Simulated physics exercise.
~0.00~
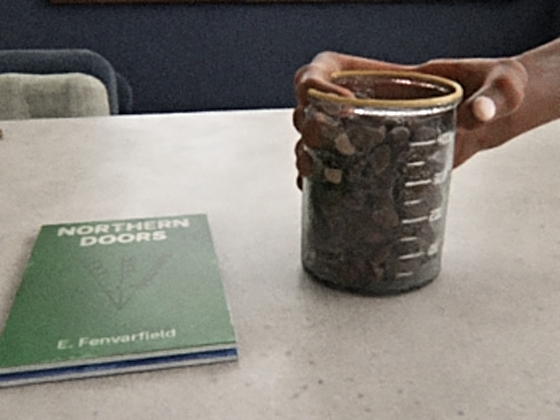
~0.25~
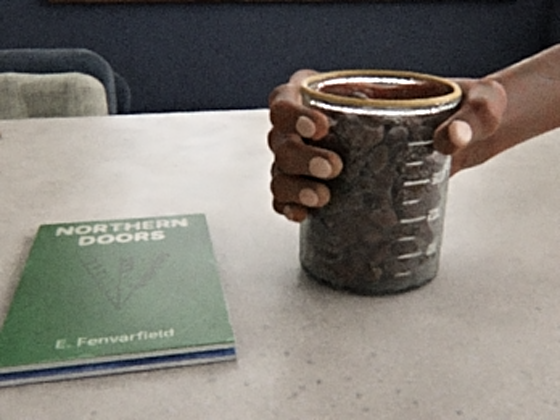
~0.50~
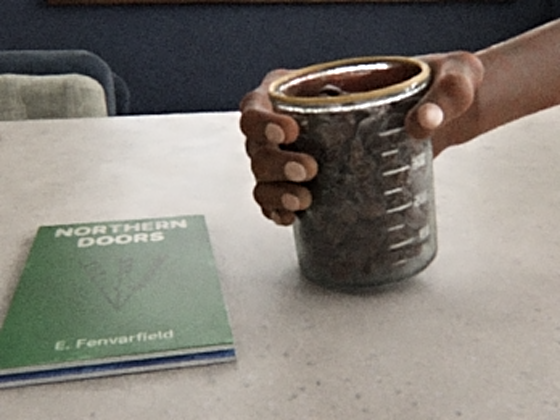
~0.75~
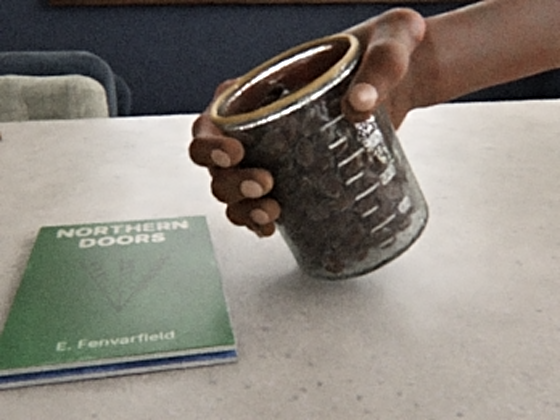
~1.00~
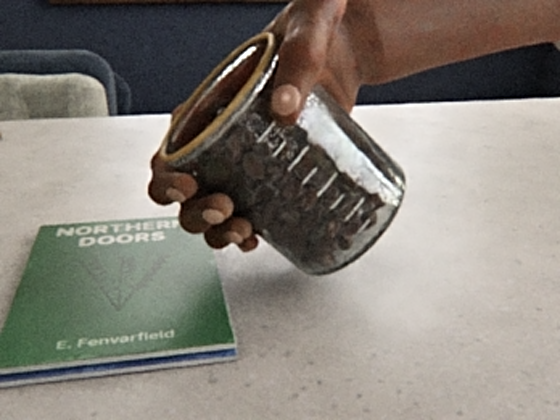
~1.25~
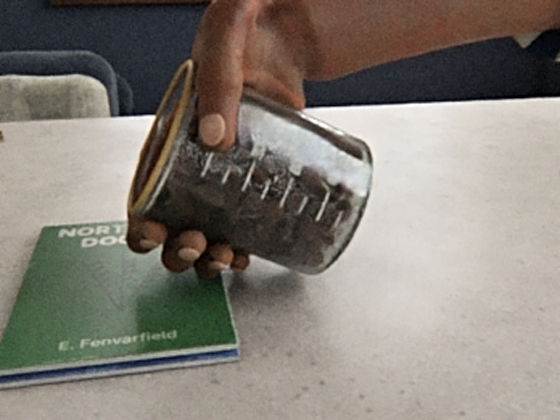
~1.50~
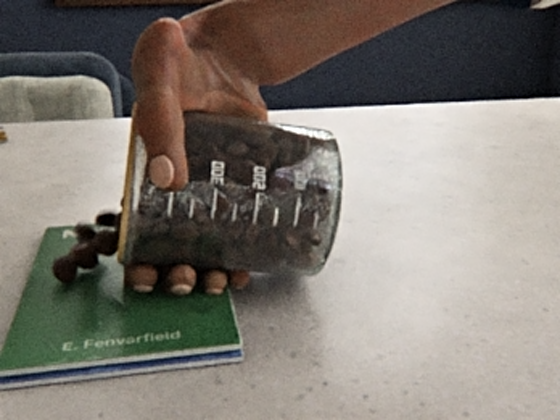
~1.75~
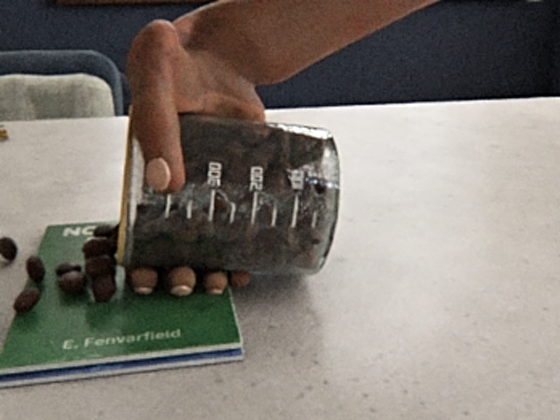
A clear glass beaker with a golden rim and white markings, full of dark brown pieces, stands on a pale speckled counter, seen from slightly above by a gently swaying camera. To its left lies a green book titled Northern Doors, with a grey chair and dark blue wall behind. A hand reaching from the right grips the beaker and tips it leftward, moving it toward the book. The beaker leans further until it lies almost flat, its mouth over the book. A few dark pieces tumble out onto the cover and beyond, while most stay inside and the hand keeps hold.
